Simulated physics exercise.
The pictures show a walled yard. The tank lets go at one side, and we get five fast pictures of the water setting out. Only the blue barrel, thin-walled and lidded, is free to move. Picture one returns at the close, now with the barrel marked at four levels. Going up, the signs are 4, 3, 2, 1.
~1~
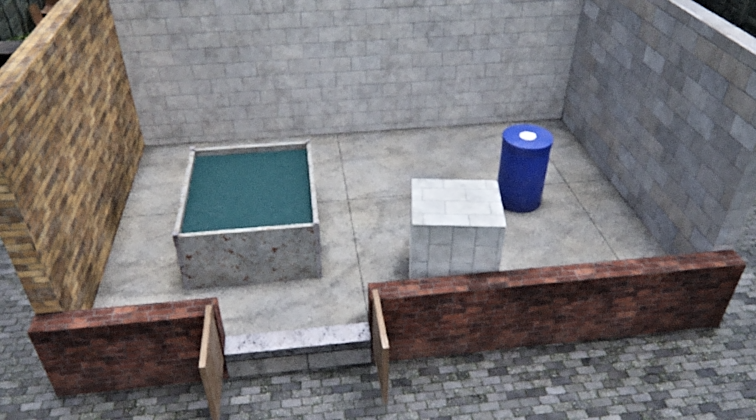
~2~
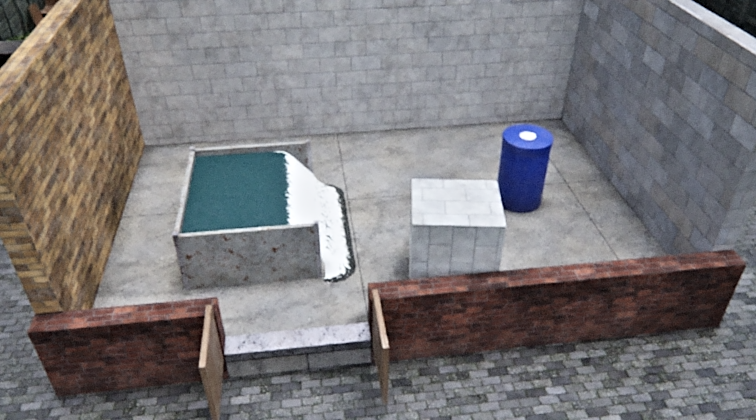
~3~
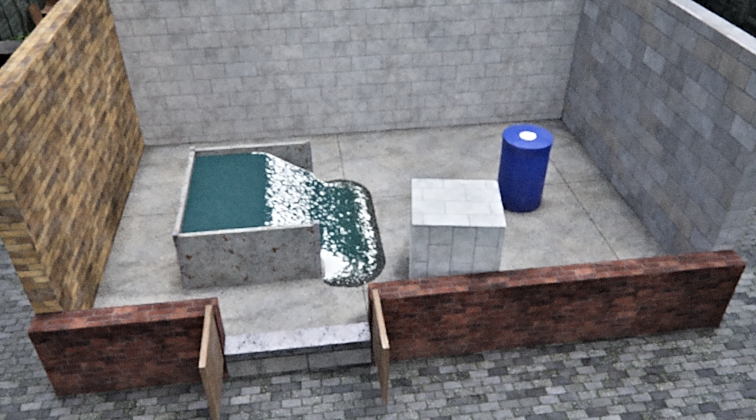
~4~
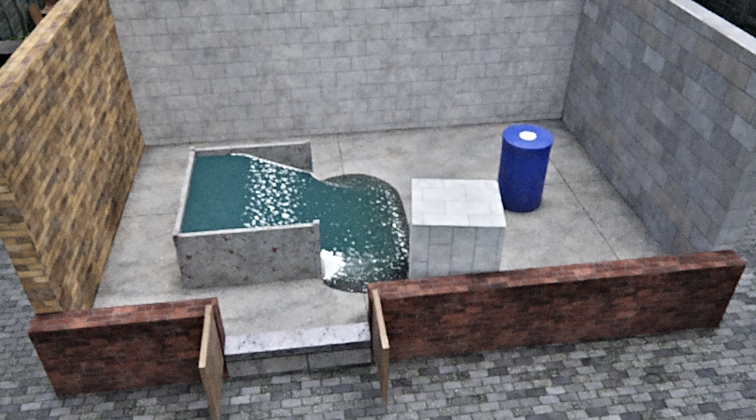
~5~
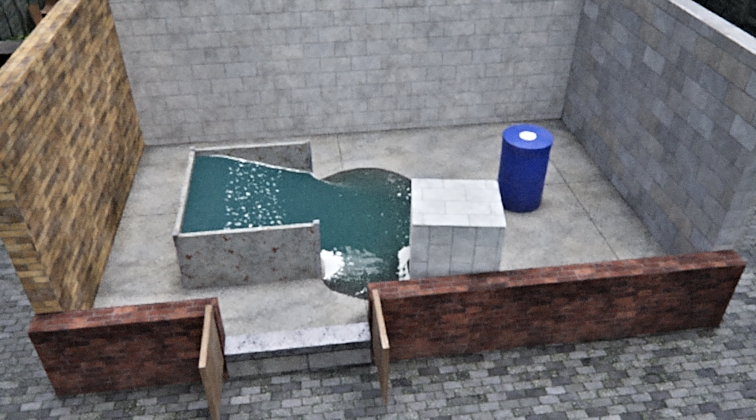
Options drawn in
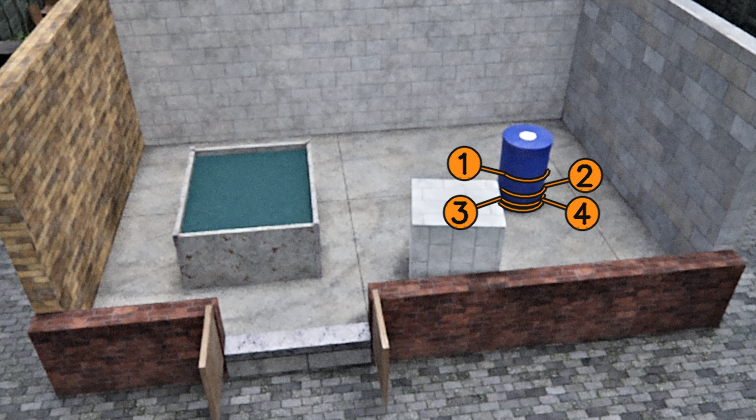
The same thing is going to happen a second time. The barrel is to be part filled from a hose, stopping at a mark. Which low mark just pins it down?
Take 1.
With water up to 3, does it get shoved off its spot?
Yes.
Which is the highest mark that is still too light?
2.
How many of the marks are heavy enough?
One of the four.
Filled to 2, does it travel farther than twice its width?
No, less.
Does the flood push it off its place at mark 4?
Yes.
In orange, 1 at (531, 180); 2 at (528, 196); 3 at (527, 205); 4 at (526, 210); from the bottom up 4, 3, 2, 1.
For mark 1, it does not move.
For mark 2, it is pushed about its own width away.
For mark 3, it is pushed about twice its own width away.
For mark 4, it is pushed about twice its own width away.
